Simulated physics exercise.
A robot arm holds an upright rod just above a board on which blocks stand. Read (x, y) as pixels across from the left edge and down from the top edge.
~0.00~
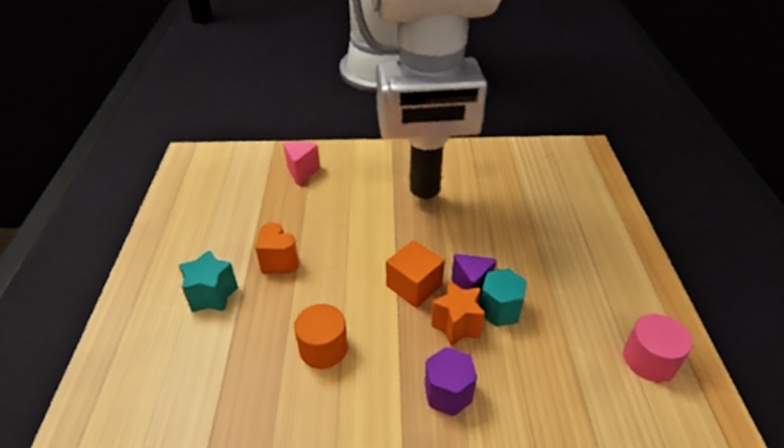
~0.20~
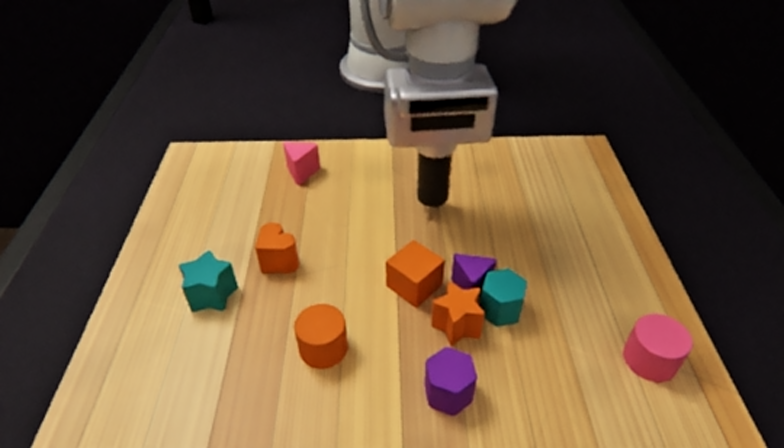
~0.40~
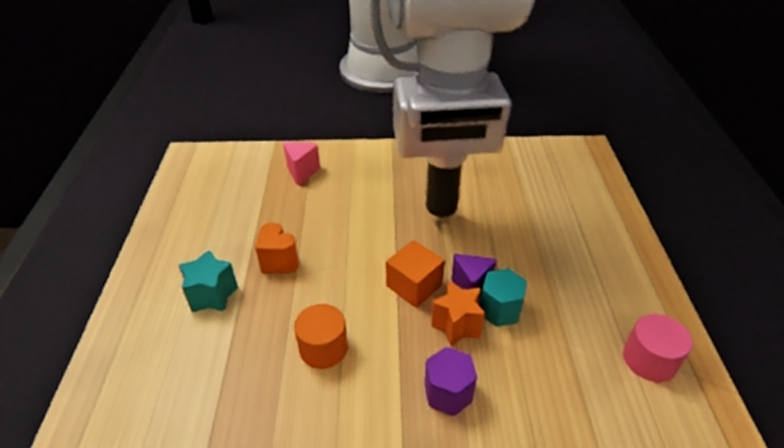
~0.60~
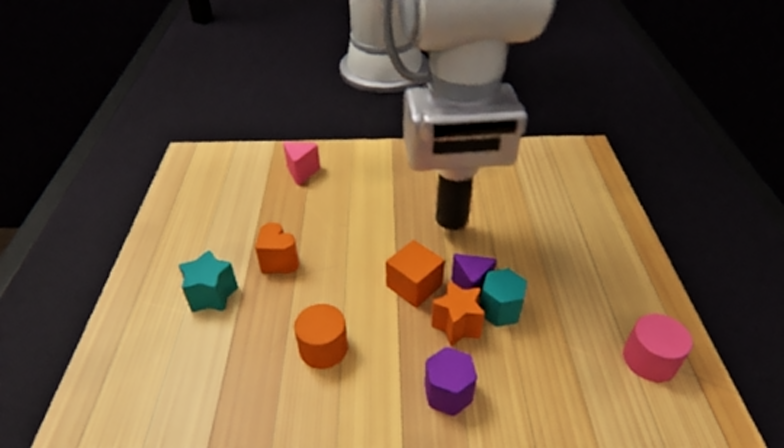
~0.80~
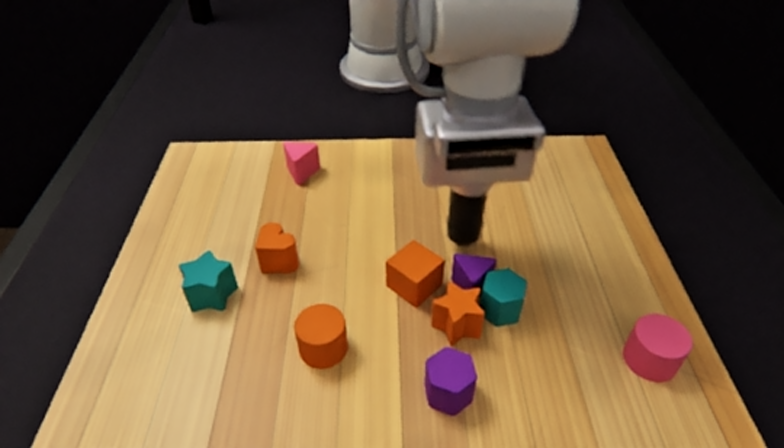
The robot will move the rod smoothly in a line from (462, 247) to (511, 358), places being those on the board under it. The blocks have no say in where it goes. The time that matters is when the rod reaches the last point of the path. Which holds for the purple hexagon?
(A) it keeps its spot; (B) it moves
A - it keeps its spot.
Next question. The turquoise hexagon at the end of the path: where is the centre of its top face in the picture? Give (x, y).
Top centre: (563, 340).
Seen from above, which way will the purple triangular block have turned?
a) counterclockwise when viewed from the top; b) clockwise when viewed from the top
b: Clockwise when viewed from the top.
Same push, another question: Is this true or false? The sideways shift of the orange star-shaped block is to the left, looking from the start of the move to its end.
False
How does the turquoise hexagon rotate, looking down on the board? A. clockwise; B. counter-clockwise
The correct letter is B.
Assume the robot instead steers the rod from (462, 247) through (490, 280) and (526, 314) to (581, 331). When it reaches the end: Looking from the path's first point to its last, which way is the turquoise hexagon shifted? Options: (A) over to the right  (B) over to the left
Option A.
The first path, step by step. One third of the way, rod (478, 268); orange star-shaped block (462, 306), turned 15° clockwise; purple triangular block (476, 278), turned 10° clockwise; turquoise hexagon (511, 293), turned 25° anticlockwise.
Two thirds of the way, rod (494, 305); orange star-shaped block (456, 326), turned 50° clockwise; purple triangular block (492, 318); turquoise hexagon (538, 321), turned 60° anticlockwise.
At the end, rod (514, 346); purple hexagon unmoved; orange star-shaped block (454, 326), turned 60° clockwise; purple triangular block (501, 360), turned 35° clockwise; turquoise hexagon (563, 340), turned 120° anticlockwise.
